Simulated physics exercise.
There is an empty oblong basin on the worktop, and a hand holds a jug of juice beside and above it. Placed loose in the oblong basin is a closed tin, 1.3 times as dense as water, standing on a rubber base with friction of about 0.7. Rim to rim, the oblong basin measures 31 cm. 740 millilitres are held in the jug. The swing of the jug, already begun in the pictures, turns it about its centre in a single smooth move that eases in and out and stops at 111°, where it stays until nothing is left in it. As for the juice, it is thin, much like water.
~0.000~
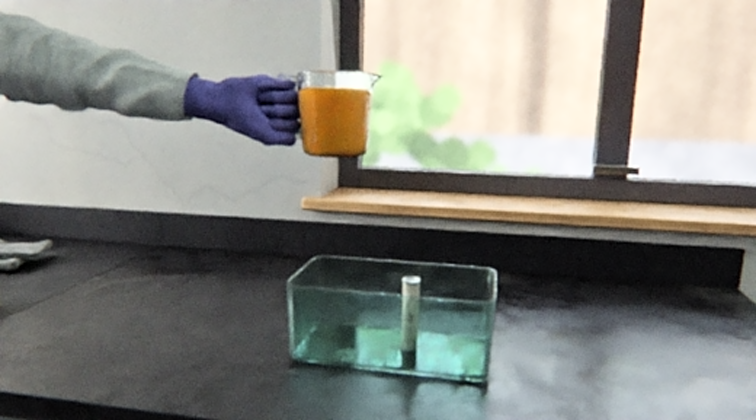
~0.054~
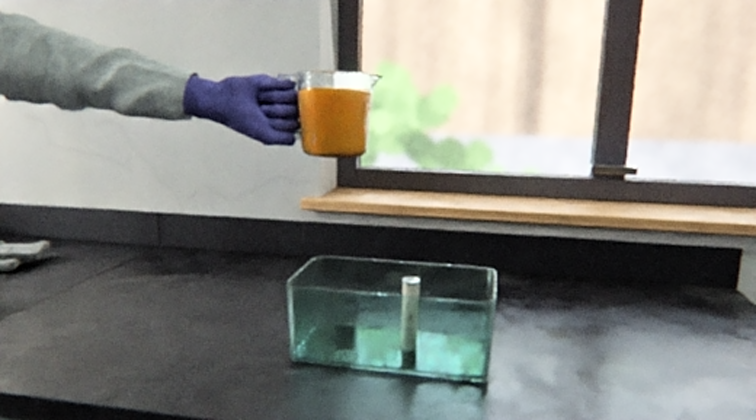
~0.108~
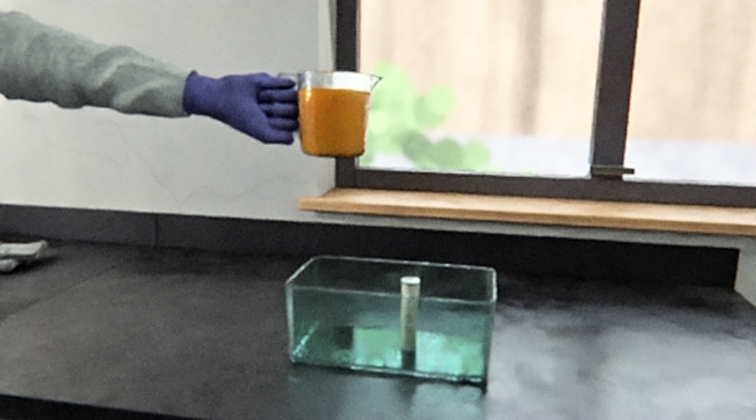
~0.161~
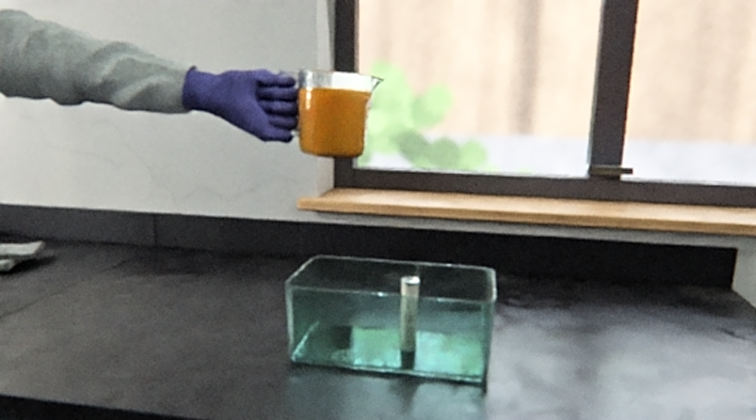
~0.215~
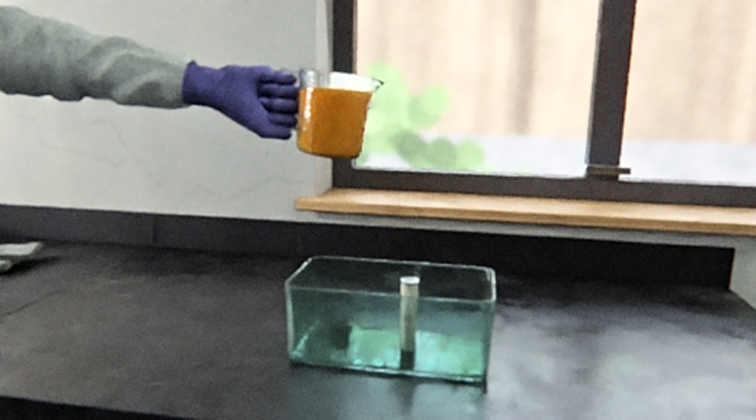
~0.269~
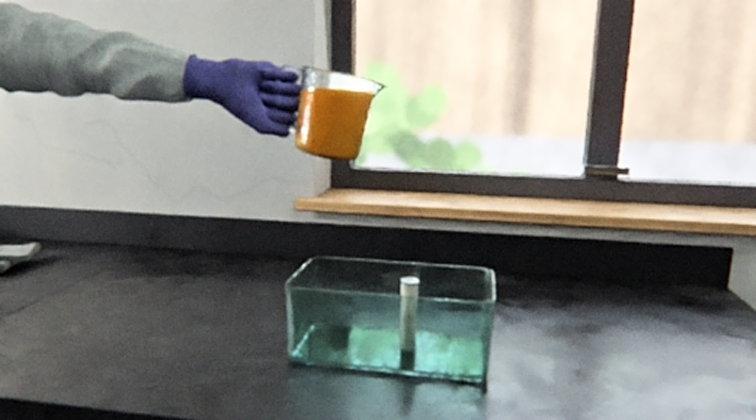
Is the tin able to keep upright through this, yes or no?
Yes, it remains upright.
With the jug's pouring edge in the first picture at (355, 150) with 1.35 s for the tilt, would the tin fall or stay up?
Then it tips over.
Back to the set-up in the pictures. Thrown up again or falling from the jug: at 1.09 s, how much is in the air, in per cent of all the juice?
Estimate: Around 32 per cent.
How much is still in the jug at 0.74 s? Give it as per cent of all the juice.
Fraction remaining: Approx. 82 per cent.
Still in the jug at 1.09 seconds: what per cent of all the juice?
Close to 22 percent of the whole amount.
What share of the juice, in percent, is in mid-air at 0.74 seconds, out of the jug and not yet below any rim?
Near 18 per cent at that moment.
Then, 0.74 s in, the tilt is 64° and 81 per cent is still to pour; the tin stands where it began.
Then, 1.09 s in, the tilt is 101° and 22 per cent is still to pour; the tin stands where it began.
Then, 1.46 s in, the tilt is 111° and 0 per cent is still to pour; the tin stands where it began.
Then, 1.85 s in, the tilt is 111° and 0 per cent is still to pour; the tin leans 4°.
Finally, the tin stands where it began.
